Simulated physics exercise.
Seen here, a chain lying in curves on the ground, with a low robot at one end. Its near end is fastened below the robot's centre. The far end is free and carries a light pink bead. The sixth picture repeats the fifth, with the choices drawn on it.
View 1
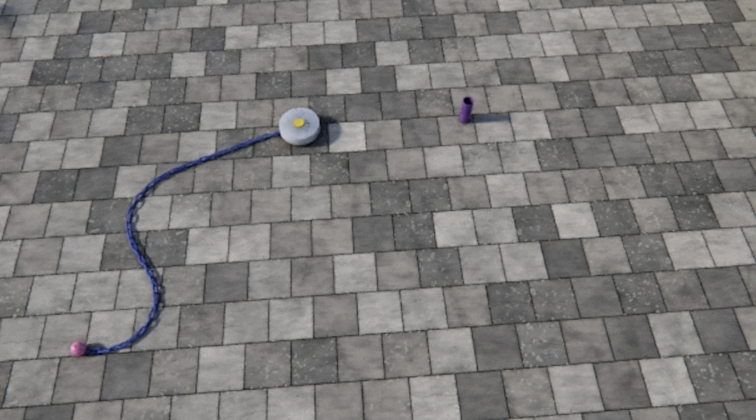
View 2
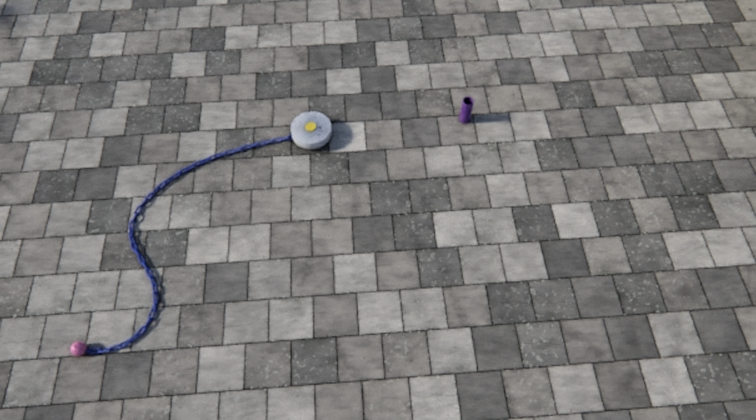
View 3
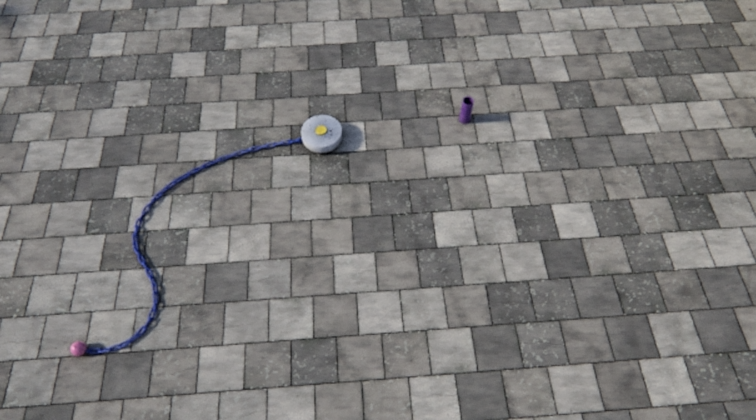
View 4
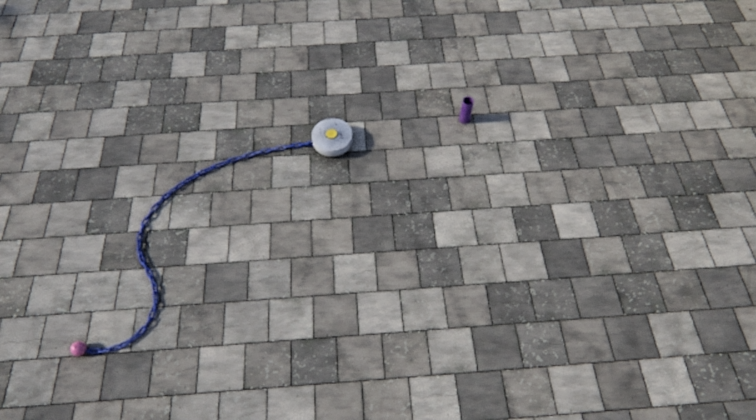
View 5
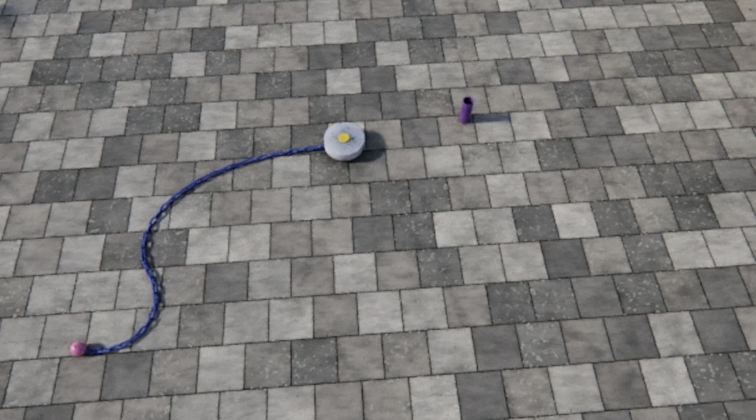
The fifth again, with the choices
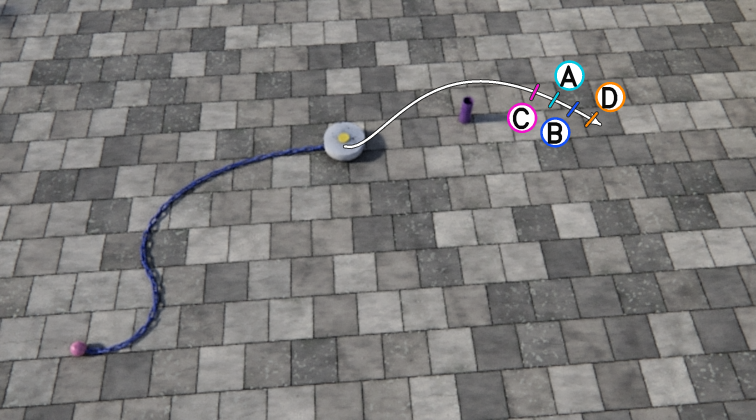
Round pale robot sliding slowly right across grey paving, drawing a curved blue chain behind it, its pink-beaded end staying still.
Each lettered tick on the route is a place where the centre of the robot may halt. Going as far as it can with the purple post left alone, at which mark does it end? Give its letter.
It should halt at C.
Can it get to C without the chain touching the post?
Yes.
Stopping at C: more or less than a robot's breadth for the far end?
More.
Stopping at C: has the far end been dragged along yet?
By then, yes.
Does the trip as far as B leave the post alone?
No.
On the marked copy, A at (554, 100); B at (573, 109); C at (535, 92); D at (592, 119); the route from (345, 146) via (462, 83) to (600, 124).
With C. Early on, robot (406, 104), middle of the chain (253, 204), free end (92, 347).
Further on, robot (471, 77), middle of the chain (324, 167), free end (165, 282).
At the end, robot (536, 87), middle of the chain (372, 147), free end (213, 244); nothing has been touched.
As for the rest, A brings the chain against the post; B brings the chain against the post; D brings the chain against the post.
